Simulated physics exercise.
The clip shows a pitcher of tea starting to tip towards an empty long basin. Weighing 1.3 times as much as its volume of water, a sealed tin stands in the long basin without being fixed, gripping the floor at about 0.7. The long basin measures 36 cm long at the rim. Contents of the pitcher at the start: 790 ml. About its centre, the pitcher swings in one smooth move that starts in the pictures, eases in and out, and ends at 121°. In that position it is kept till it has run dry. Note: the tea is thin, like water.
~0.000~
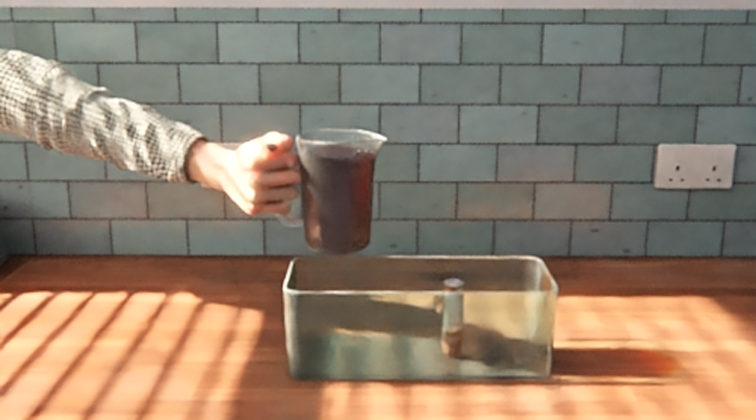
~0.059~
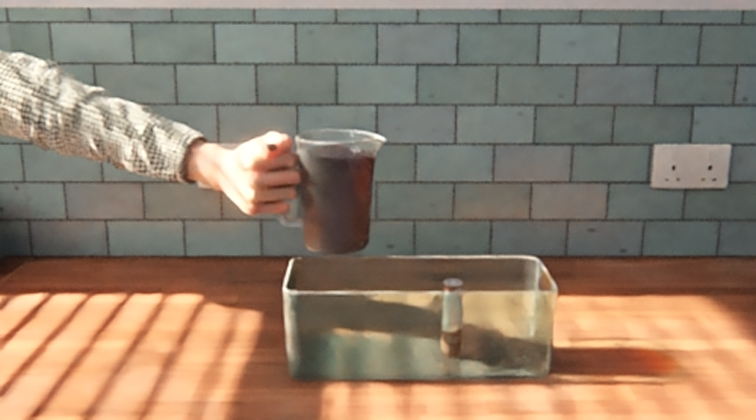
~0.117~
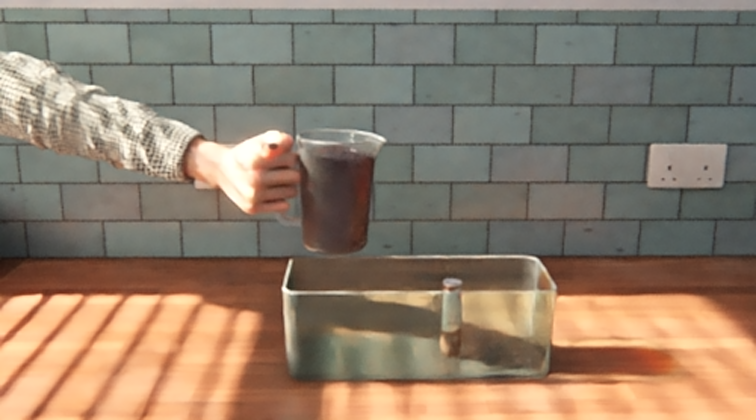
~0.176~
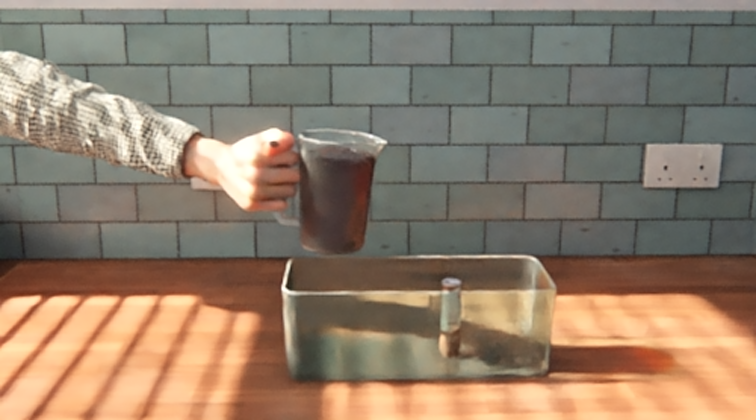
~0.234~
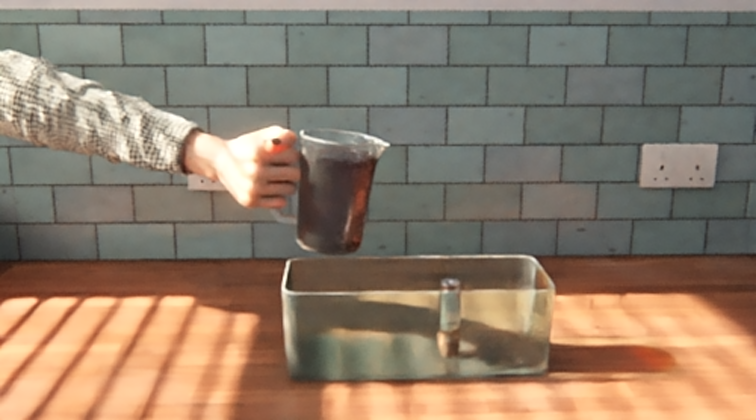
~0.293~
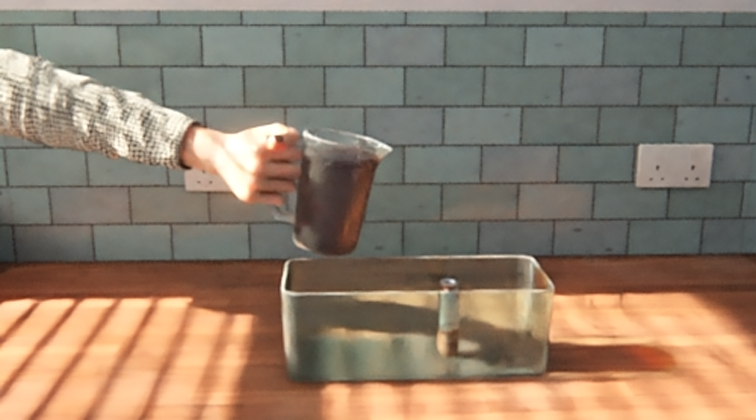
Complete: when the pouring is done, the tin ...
... has gone over.
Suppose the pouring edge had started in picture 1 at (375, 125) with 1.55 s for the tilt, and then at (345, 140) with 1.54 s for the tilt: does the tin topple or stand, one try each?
In the first try it comes down; in the second it remains standing.
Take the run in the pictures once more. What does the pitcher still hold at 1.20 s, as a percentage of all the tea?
Close to 24 in a hundred.
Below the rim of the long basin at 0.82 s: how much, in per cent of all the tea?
I'd estimate some 5 percent of the liquid.
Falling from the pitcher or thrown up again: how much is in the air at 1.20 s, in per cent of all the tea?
About 14 percent.
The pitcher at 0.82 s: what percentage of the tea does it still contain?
Close to 84 in a hundred.
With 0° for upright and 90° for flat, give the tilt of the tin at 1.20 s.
The tilt is near 15°.
After 0.82 s the tilt is 66° and 83 per cent is still to pour; the tin stands where it began.
After 1.20 s the tilt is 107° and 24 per cent is still to pour; the tin leans 15°.
After 1.60 s the tilt is 121° and 0 per cent is still to pour; the tin lies on its side.
After 2.04 s the tilt is 121° and 0 per cent is still to pour; the tin lies on its side.
In the end the tin lies on its side.
